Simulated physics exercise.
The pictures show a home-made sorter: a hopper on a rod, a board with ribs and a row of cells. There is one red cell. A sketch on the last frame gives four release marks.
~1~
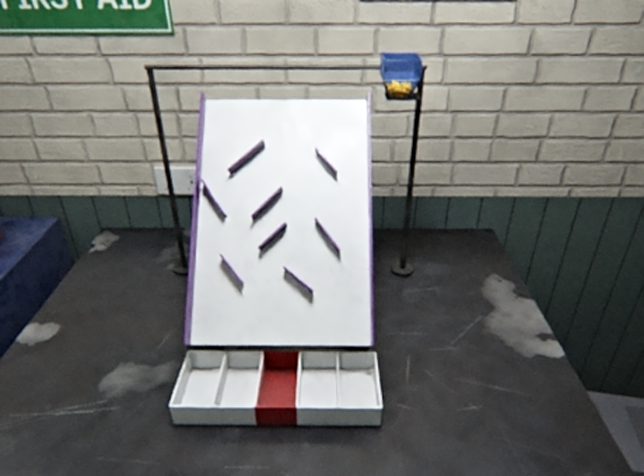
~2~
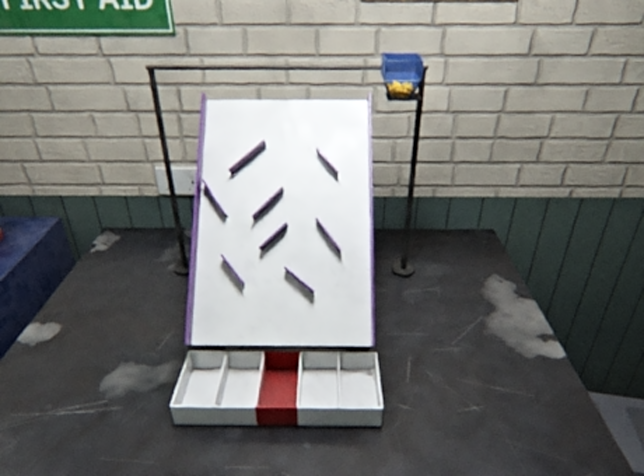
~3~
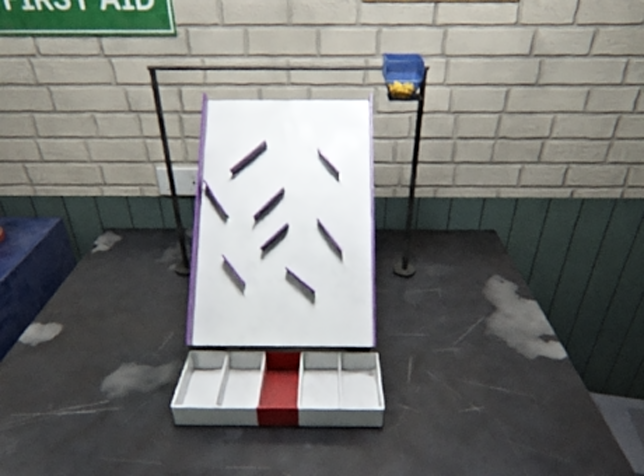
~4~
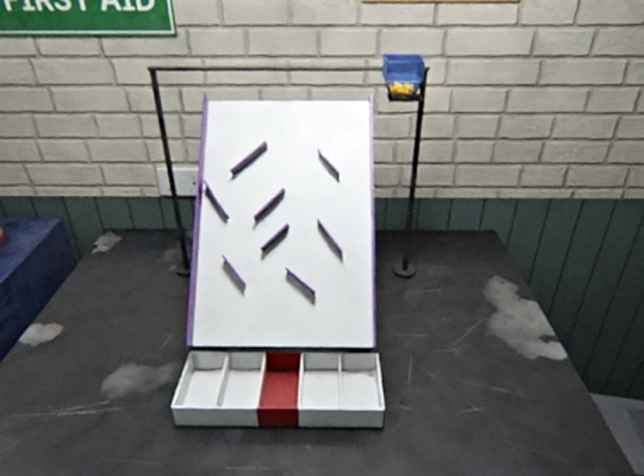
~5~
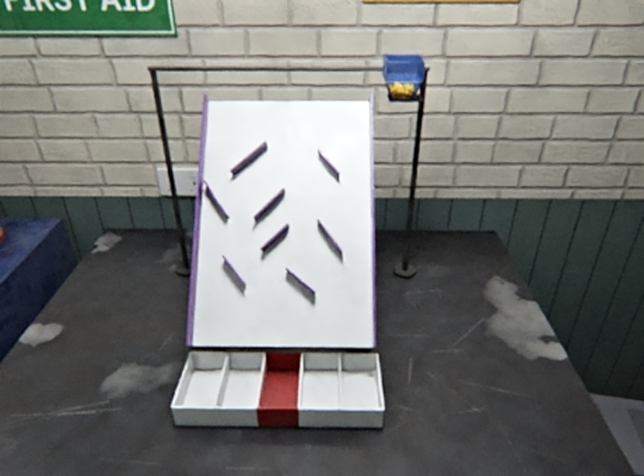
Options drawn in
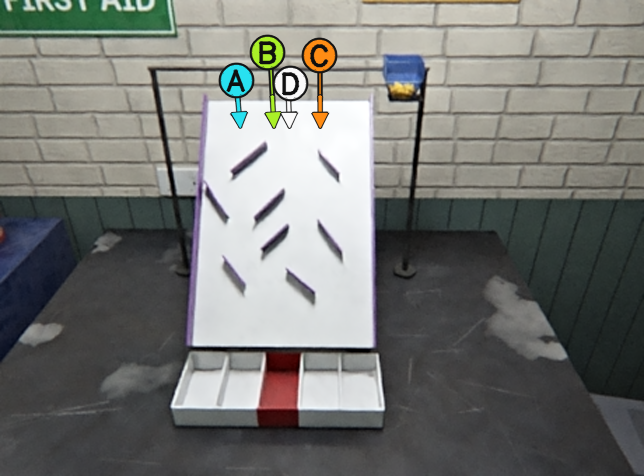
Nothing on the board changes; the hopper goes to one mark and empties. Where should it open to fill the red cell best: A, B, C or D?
A works best here.
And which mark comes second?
It is B.
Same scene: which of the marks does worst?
Mark C.
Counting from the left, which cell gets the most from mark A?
It is the third one.
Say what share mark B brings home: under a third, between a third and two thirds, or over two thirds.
Mark B gives between a third and two thirds.
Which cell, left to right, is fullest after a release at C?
It is the fifth one.
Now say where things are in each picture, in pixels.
The first picture shows hopper near (399, 87), puffed corn balls, door shut.
The second picture shows ribs (229, 170) to (264, 139), (317, 147) to (338, 171), (202, 179) to (224, 213).
The third picture shows ribs (253, 217) to (284, 187), (260, 248) to (288, 223), (317, 218) to (342, 251).
The fourth picture shows ribs (222, 255) to (243, 284), (286, 268) to (315, 292).
The fifth picture shows red cell near (278, 416), number 3 of 5 from the left.
On the marked copy, mark A meets the board at (239, 122); mark B meets the board at (273, 122); mark C meets the board at (320, 122); mark D meets the board at (289, 122).
If A is chosen, the bulk in the red cell, close to a quarter in other cells, only a few held on the board.
If B is chosen, close to a third in the red cell, close to half in other cells, a small share outside the box.
If C is chosen, a small share in the red cell, the bulk in other cells, a small share outside the box.
If D is chosen, close to a quarter in the red cell, close to two thirds in other cells.
